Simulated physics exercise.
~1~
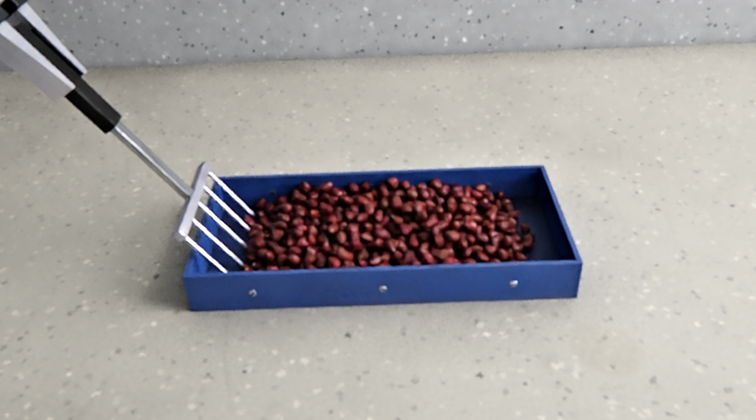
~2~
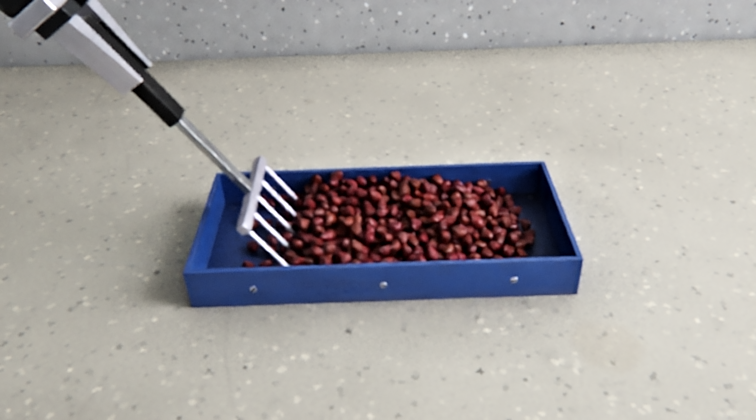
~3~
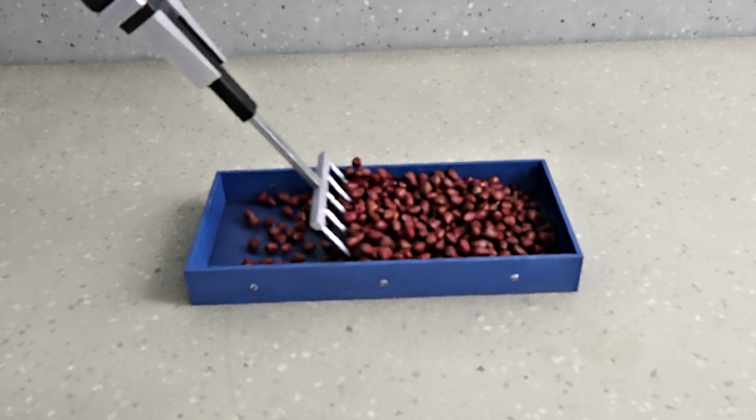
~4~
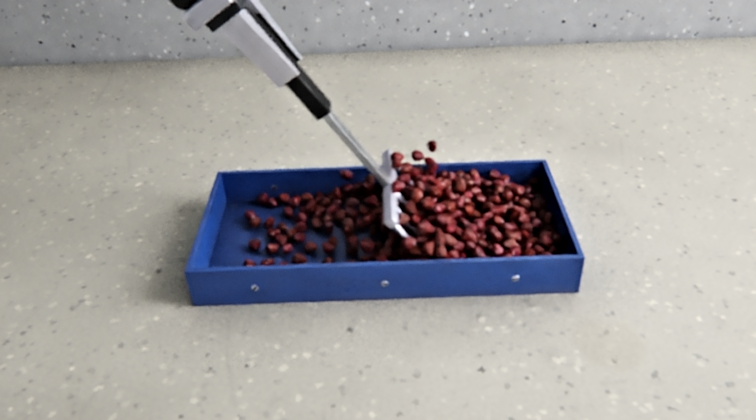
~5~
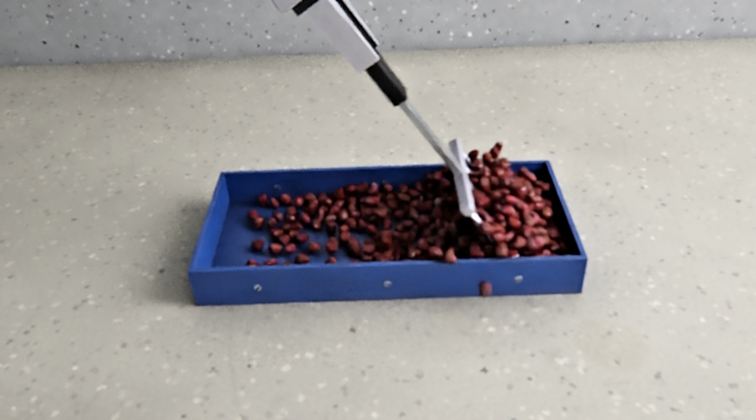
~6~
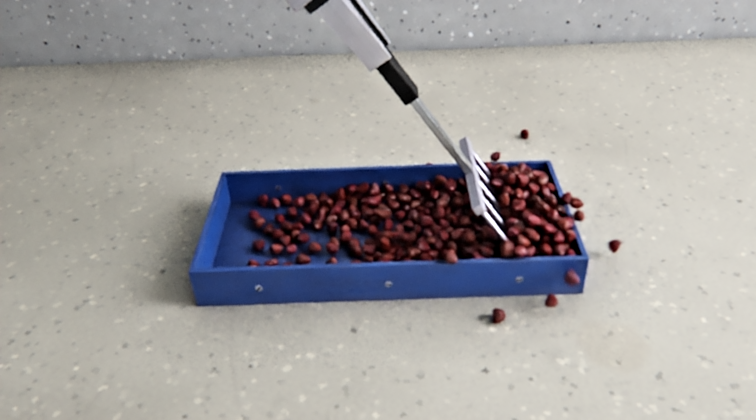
A black and white robot arm reaches in from the upper left, holding a pale rake over a long blue trough on a speckled grey surface, seen from the front and slightly above. Dark red beans cover most of the trough's floor. The rake starts at the left end and sweeps right, pushing the beans along while some slip behind it. The load piles up against the right end, and a few beans hop above the rim. Finally the rake halts short of the right wall as several beans spill over the edges, scattering outside, while most stay in the trough.
